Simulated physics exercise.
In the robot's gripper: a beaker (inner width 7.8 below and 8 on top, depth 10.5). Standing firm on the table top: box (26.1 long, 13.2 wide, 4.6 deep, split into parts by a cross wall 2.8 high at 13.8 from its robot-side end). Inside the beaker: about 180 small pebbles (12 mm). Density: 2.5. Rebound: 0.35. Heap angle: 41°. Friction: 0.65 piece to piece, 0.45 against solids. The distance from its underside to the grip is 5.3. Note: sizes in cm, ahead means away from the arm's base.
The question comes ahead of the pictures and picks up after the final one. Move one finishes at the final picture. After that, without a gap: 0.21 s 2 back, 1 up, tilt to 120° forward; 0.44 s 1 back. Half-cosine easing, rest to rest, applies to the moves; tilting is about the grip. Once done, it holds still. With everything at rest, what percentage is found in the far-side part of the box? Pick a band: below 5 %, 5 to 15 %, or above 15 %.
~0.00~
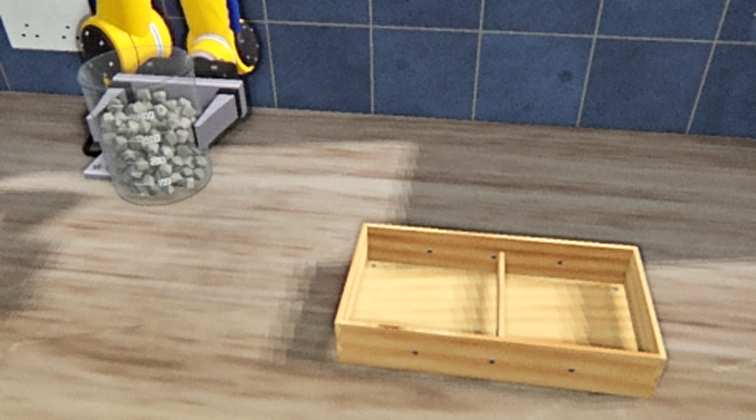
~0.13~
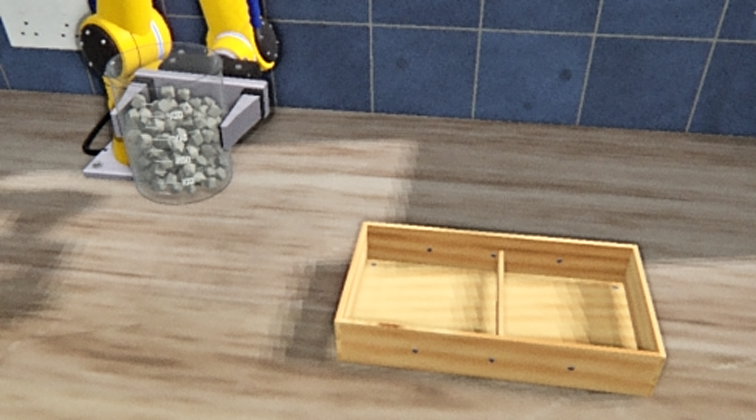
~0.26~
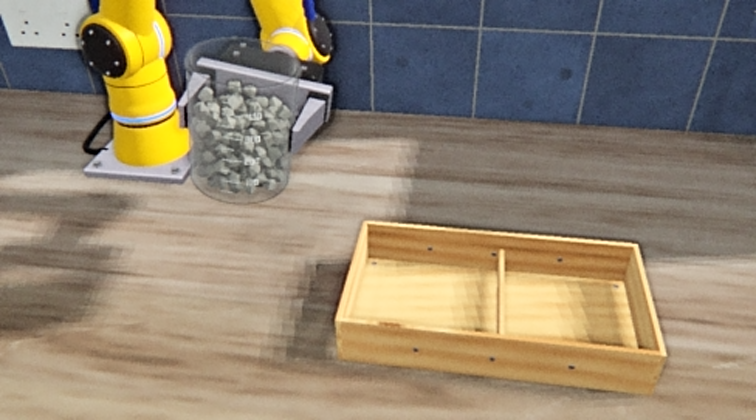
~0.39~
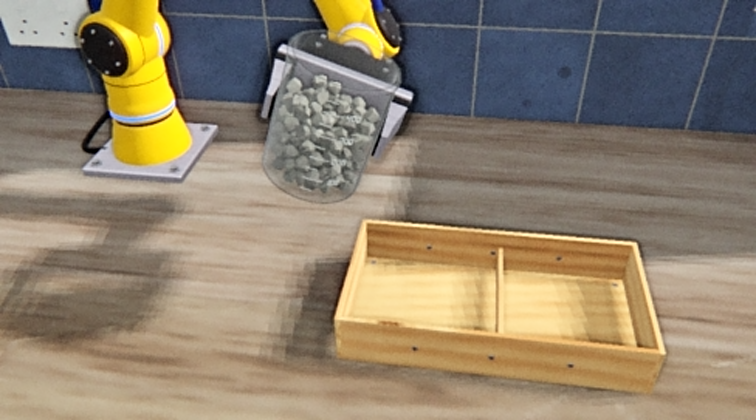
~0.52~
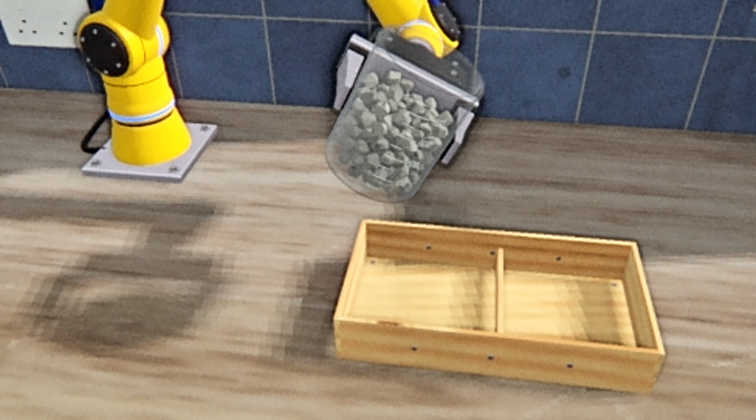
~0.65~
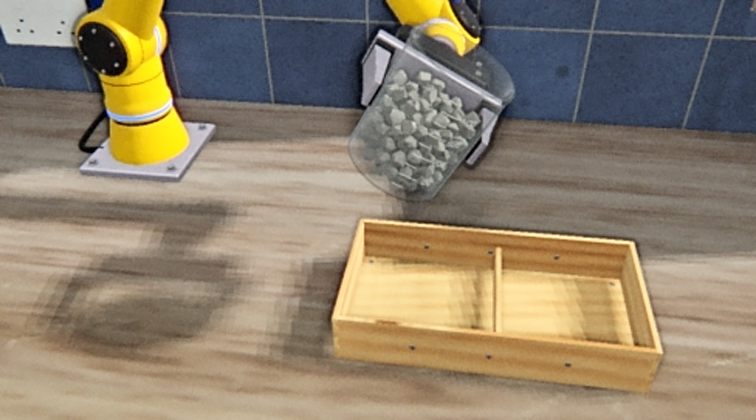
Above 15 %.
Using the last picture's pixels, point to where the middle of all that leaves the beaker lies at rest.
Estimated centre at around (473, 307).
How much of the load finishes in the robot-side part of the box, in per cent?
Some 75 percent.
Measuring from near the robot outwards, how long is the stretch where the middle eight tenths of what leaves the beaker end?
About 14 centimetres.
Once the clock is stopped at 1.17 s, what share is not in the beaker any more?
Roughly 55 percent.
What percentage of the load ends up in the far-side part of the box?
Result: Approx. 25 %.
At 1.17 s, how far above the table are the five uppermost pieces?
I'd put it near 22 cm.
By 0.91 s, tilted 120° forward, highest piece 26 above the table; 175 in the beaker.
By 1.17 s, tilted 120° forward, highest piece 22 above the table; 81 in the beaker, 50 in the robot-side part, 30 in the far-side part, 14 in flight or on a rim.
By 1.50 s, tilted 120° forward, highest piece 18 above the table; 109 in the robot-side part, 45 in the far-side part, 14 in the beaker, 7 in flight or on a rim.
By 2.55 s, tilted 120° forward, highest piece 4 above the table; 129 in the robot-side part, 46 in the far-side part.
Final count, 129 in the robot-side part, 46 in the far-side part. That is 26 % in the far-side part of the box.
